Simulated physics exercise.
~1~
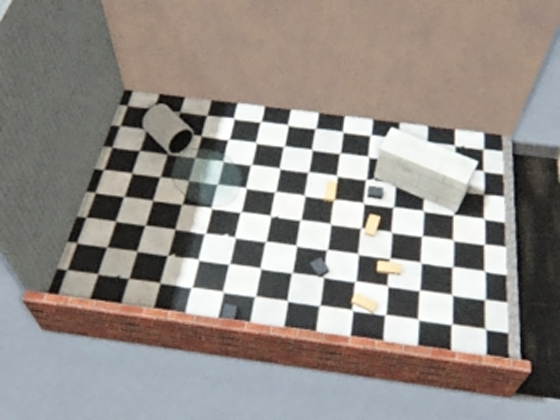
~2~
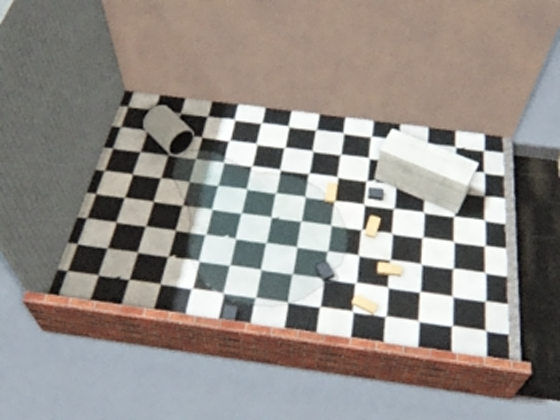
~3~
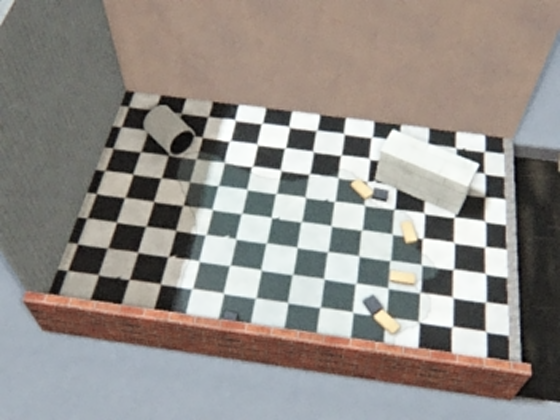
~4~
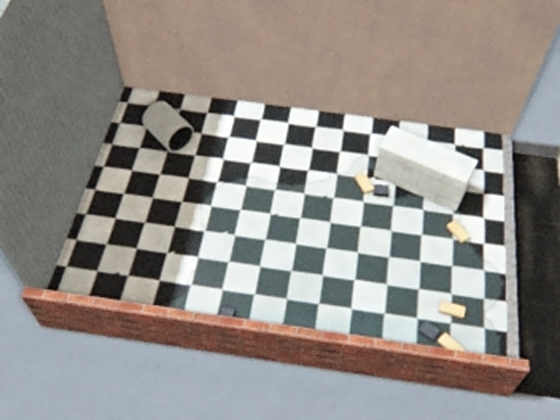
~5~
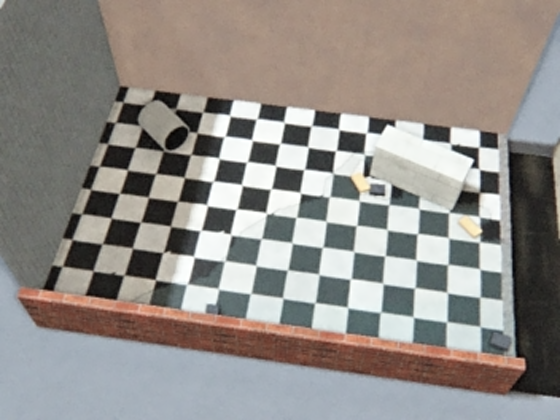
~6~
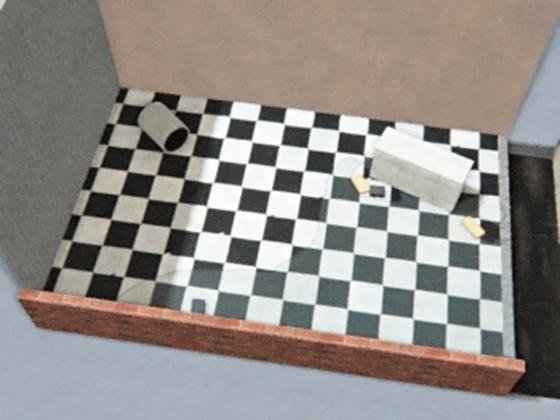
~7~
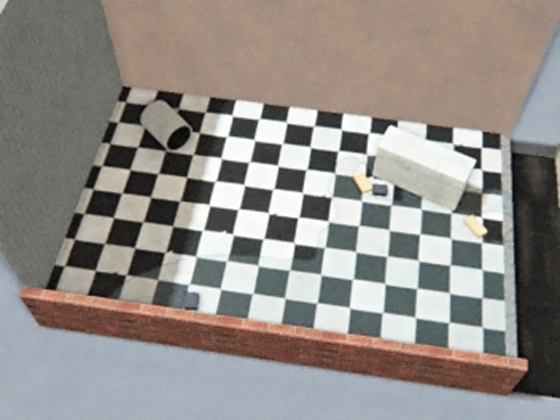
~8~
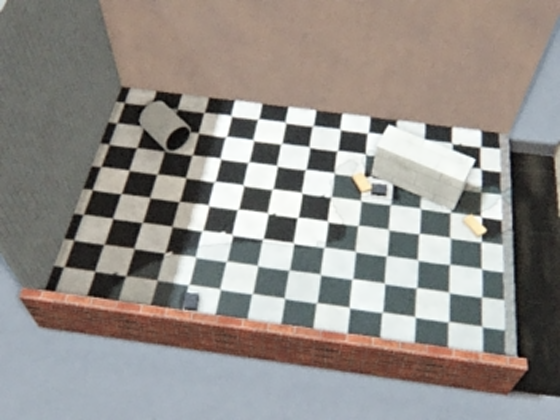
A pool spreads across a checkered floor and carries several small blocks to the right.
